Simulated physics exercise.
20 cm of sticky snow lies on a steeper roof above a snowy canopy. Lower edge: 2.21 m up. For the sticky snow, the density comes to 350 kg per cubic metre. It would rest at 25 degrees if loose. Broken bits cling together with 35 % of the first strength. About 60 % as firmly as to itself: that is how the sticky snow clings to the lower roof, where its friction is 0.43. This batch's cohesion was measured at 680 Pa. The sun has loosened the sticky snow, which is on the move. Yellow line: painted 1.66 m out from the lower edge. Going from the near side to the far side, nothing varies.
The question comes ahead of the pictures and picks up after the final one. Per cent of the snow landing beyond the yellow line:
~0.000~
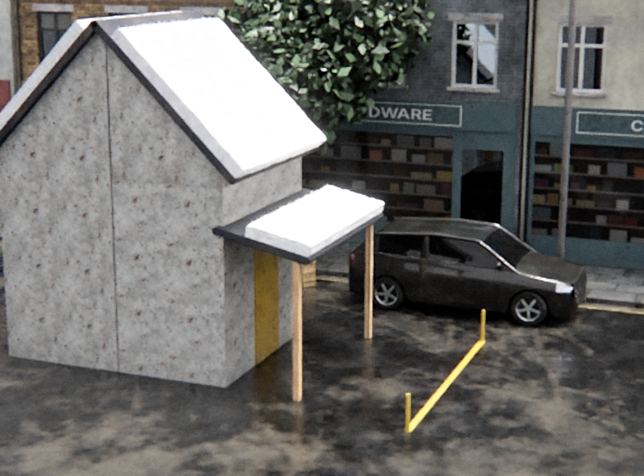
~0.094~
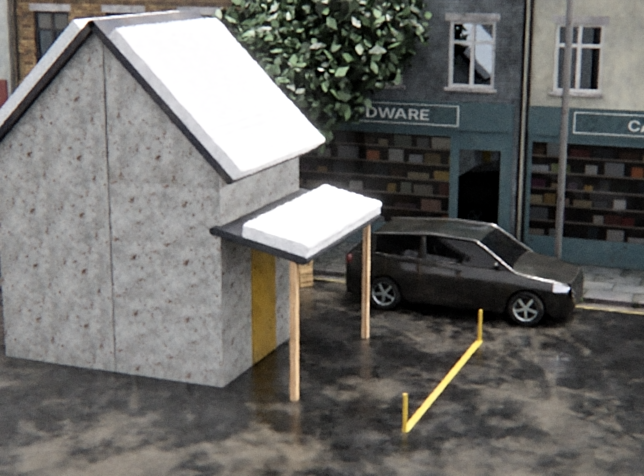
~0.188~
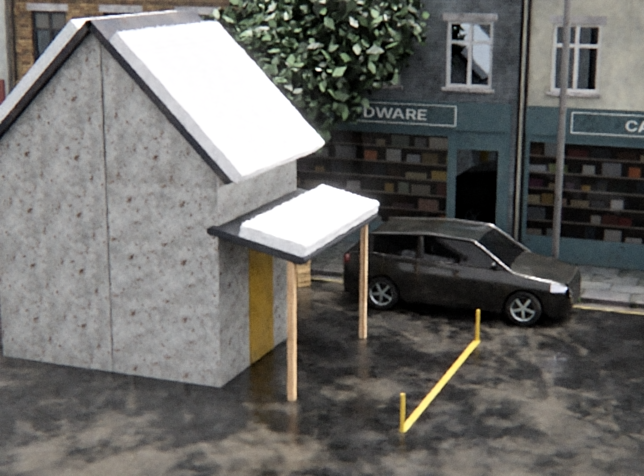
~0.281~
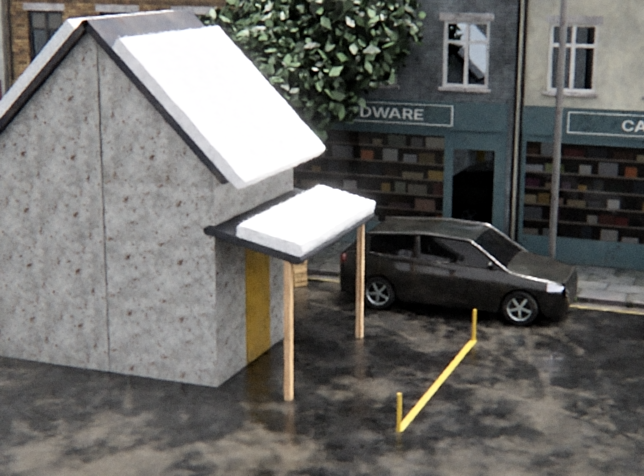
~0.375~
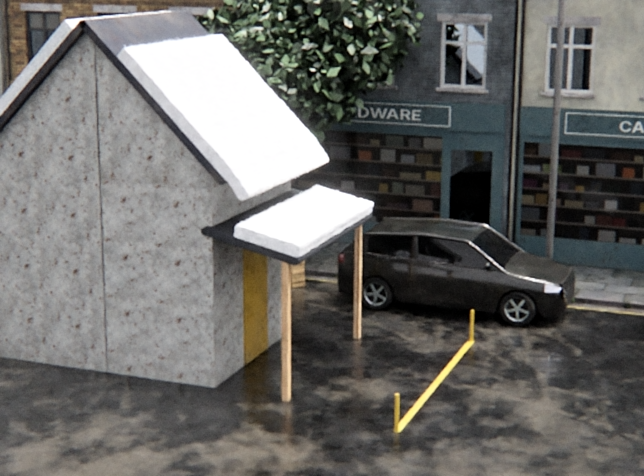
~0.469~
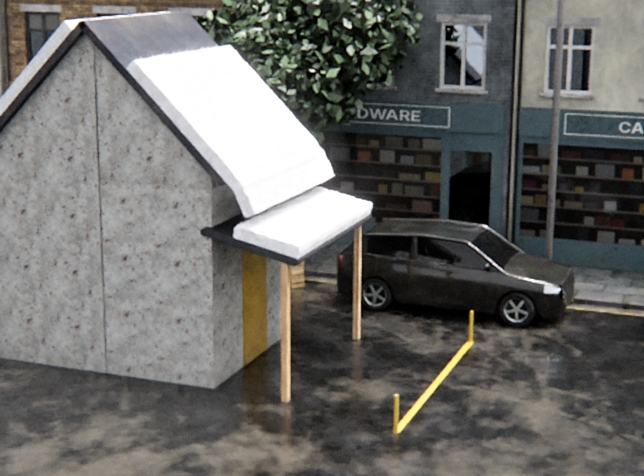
Roughly 37 %.
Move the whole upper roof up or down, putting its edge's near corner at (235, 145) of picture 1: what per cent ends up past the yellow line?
Result: Near 50 %.
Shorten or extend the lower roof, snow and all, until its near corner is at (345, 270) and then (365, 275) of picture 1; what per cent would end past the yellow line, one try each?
First 20 per cent, second 12 per cent.
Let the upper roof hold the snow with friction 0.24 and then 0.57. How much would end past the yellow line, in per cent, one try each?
Respectively near 30 % and near 3 %.
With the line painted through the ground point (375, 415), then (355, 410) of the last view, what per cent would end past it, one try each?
I'd say near 55 percent the first time, near 60 percent the second.
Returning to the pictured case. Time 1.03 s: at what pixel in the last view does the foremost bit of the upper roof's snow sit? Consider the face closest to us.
You'll find it close to (337, 269).
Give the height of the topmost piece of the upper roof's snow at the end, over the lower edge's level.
About 0.5 m above the lower edge.
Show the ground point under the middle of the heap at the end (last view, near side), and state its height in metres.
It sits close to (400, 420), some 0.3 m high.
After 1.03 s, none is below the lower edge and 0 % is past the line.
After 1.68 s, 68 % is below the lower edge and 23 % is past the line.
After 2.34 s, 72 % is below the lower edge and 37 % is past the line.
After 3.00 s, 79 % is below the lower edge and 37 % is past the line.
After 3.30 s, at the end, 79 % is below the lower edge and 37 % is past the line.
